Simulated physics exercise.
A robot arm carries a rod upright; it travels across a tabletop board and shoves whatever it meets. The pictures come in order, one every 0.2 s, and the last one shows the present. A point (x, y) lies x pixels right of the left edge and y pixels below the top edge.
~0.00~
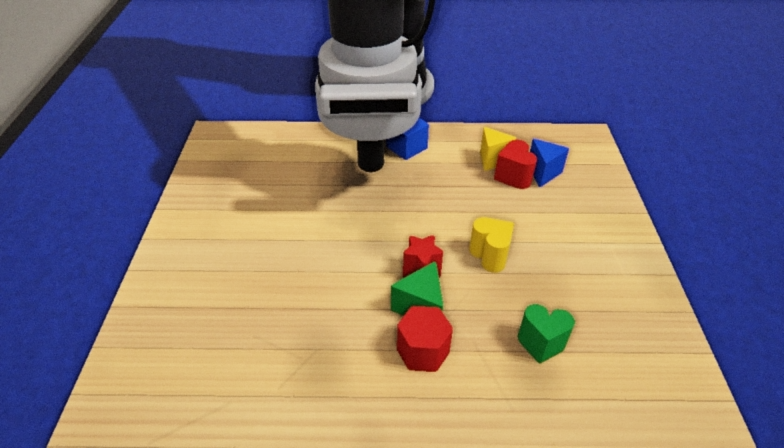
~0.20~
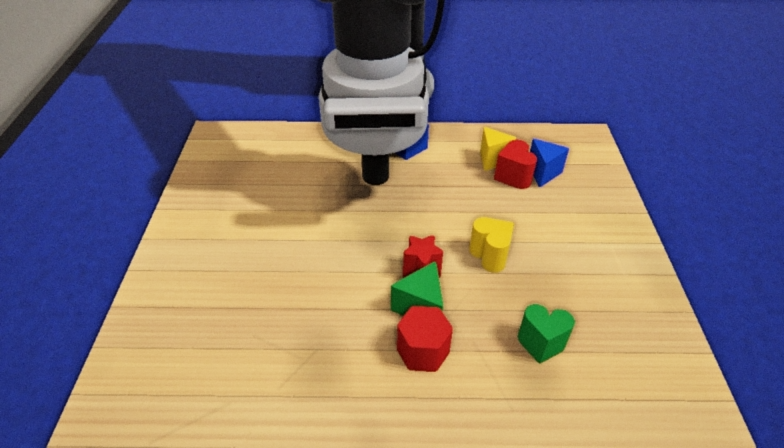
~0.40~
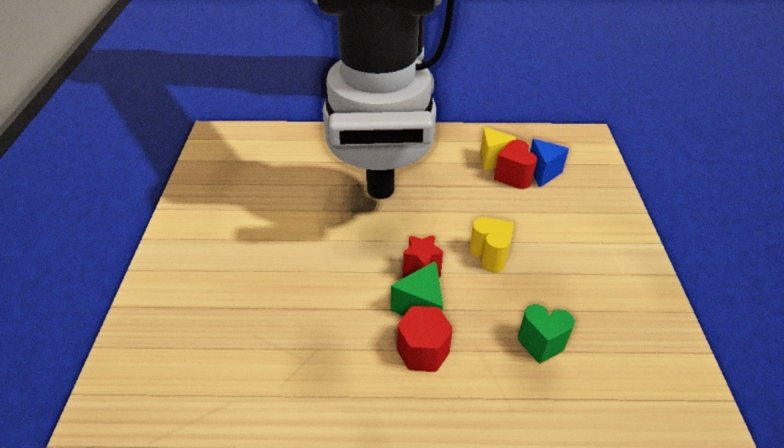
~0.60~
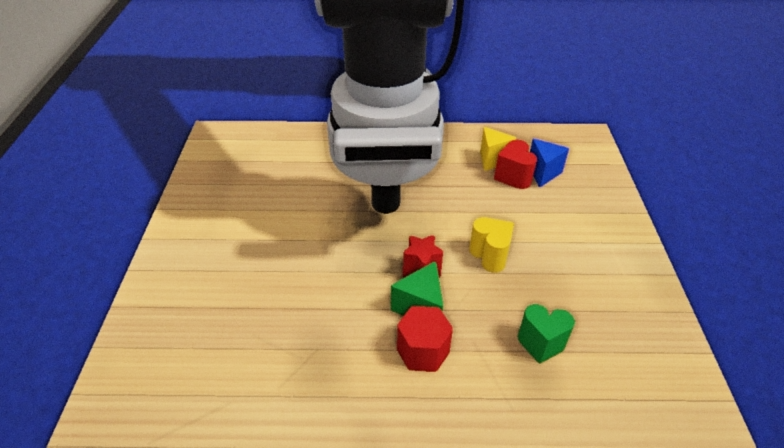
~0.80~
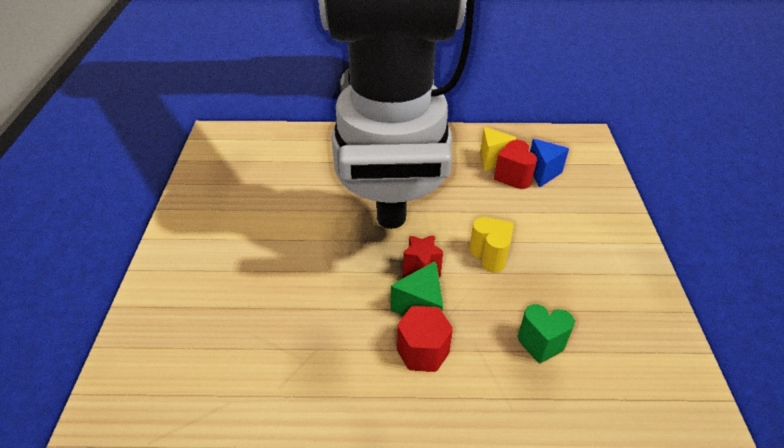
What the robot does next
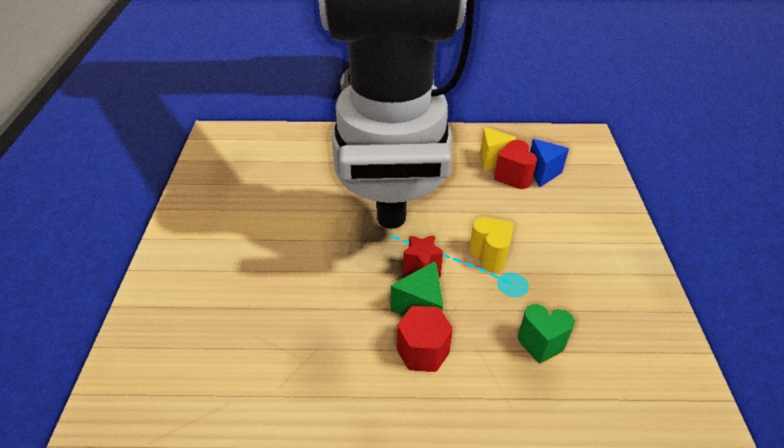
On a wooden board over a blue surface, a robot arm with a black rod starts near the far edge, above scattered red, green, yellow and blue blocks. It moves steadily toward the viewer and slightly right, closing in on the red star, while the visible blocks stay still.
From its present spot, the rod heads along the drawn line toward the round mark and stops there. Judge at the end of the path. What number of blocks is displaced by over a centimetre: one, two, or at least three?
I count one.
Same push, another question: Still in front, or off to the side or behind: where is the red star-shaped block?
When the path is over, you would find the red star-shaped block off to the side or behind the rod.
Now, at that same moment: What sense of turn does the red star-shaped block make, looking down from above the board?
Seen from overhead, it turns clockwise.
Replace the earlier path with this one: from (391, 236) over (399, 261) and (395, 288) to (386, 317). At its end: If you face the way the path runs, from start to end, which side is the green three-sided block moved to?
The left.
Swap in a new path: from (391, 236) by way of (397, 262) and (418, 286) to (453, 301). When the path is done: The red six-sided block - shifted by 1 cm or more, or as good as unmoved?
It is still on its spot.
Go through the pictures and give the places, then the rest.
The first picture shows tip of the rod at (371, 165), middles of tops, green three-sided block at (423, 284), red star-shaped block at (423, 247), yellow heart at (495, 230).
The second picture shows rod at (376, 178), nothing pushed.
The third picture shows rod at (381, 192), nothing pushed.
The fourth picture shows rod at (386, 206), nothing pushed.
The fifth picture shows rod at (391, 220), green three-sided block at (423, 284), red star-shaped block at (423, 247), yellow heart at (495, 230).
The line goes from (391, 236) by way of (430, 250) and (471, 266) to (513, 285).
The first path, step by step. One third of the way, rod at (433, 235); nothing pushed yet.
Two thirds of the way, rod at (475, 250); red star-shaped block at (428, 249), turned 30° clockwise; yellow heart at (500, 230).
At the end, rod at (517, 269); green three-sided block unmoved; red star-shaped block at (428, 249), turned 30° clockwise; yellow heart at (512, 232), turned 40° anticlockwise.
